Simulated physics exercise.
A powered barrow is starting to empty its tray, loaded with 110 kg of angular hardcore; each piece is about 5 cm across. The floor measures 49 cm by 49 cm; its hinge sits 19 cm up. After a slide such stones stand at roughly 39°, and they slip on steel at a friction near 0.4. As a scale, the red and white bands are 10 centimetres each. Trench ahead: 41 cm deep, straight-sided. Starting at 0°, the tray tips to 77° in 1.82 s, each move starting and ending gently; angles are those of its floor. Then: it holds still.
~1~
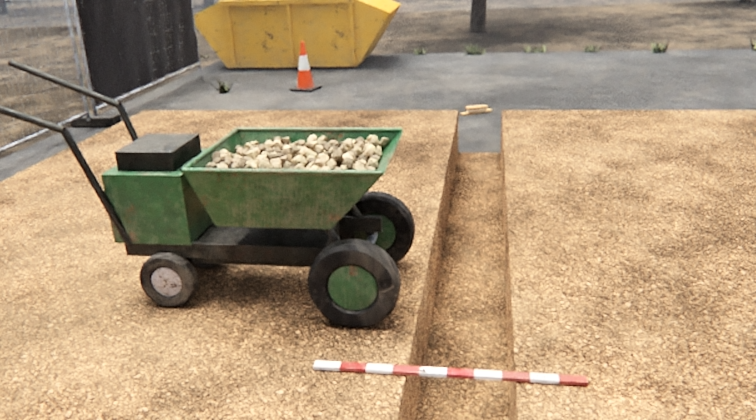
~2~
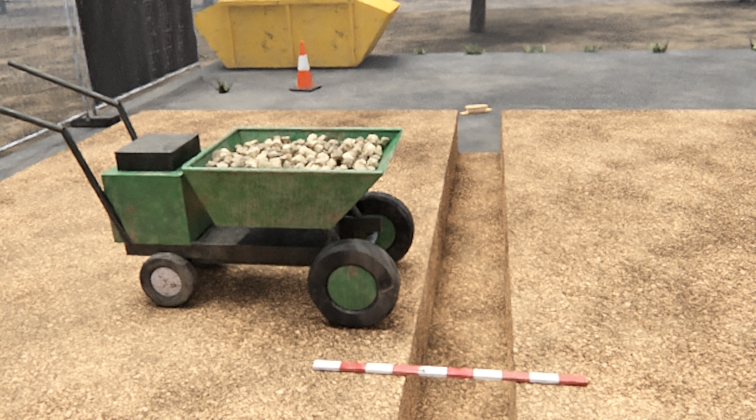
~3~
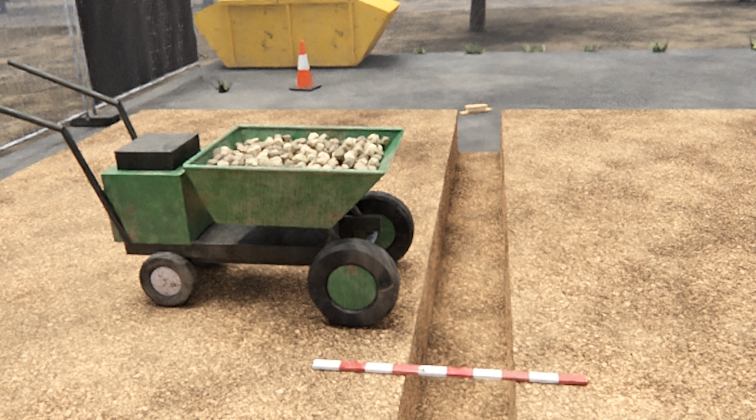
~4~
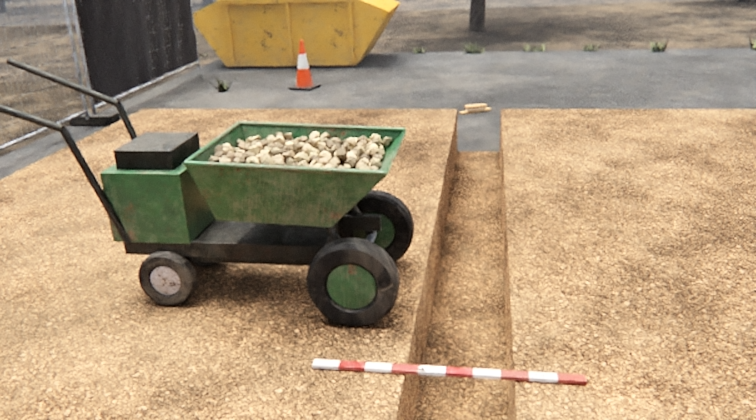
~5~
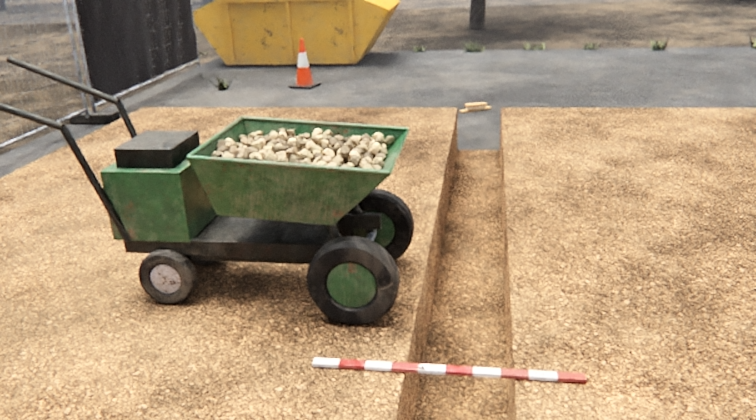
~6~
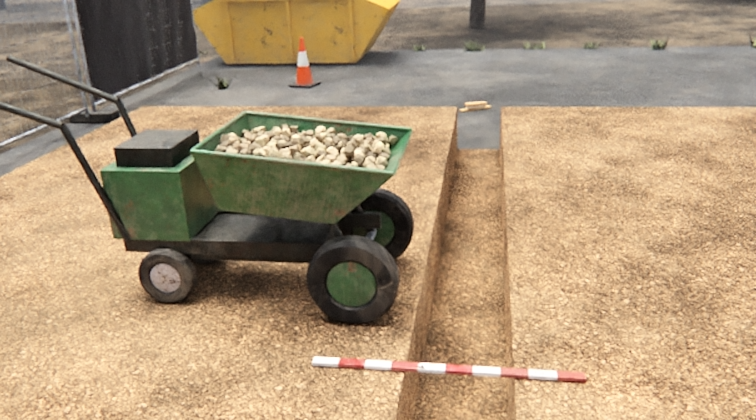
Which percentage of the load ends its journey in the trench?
Roughly 56 per cent.
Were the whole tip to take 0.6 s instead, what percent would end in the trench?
It would be near 30 percent.
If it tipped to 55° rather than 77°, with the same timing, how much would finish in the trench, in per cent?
I'd guess some 15 in a hundred.
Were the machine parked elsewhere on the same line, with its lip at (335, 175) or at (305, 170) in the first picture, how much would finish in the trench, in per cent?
About 100 per cent first, then about 100 per cent.
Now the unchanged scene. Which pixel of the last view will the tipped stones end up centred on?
Their middle lands near (502, 347).
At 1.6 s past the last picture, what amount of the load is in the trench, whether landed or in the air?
25 per cent, give or take.
Then, 1.1 s after the last picture the floor is at 65°, 100 % in the tray; the foremost stones are at (484, 242).
Then, 1.6 s after the last picture the floor is at 77°, 38 % in the tray, 26 % in the trench, 36 % past the trench; the foremost stones are at (610, 288).
Then, 2.0 s after the last picture the floor is at 77°, 9 % in the tray, 45 % in the trench, 46 % past the trench; the foremost stones are at (663, 284).
Then, 3.9 s after the last picture the floor is at 77°, 0 % in the tray, 56 % in the trench, 44 % past the trench; the foremost stones are at (667, 285).
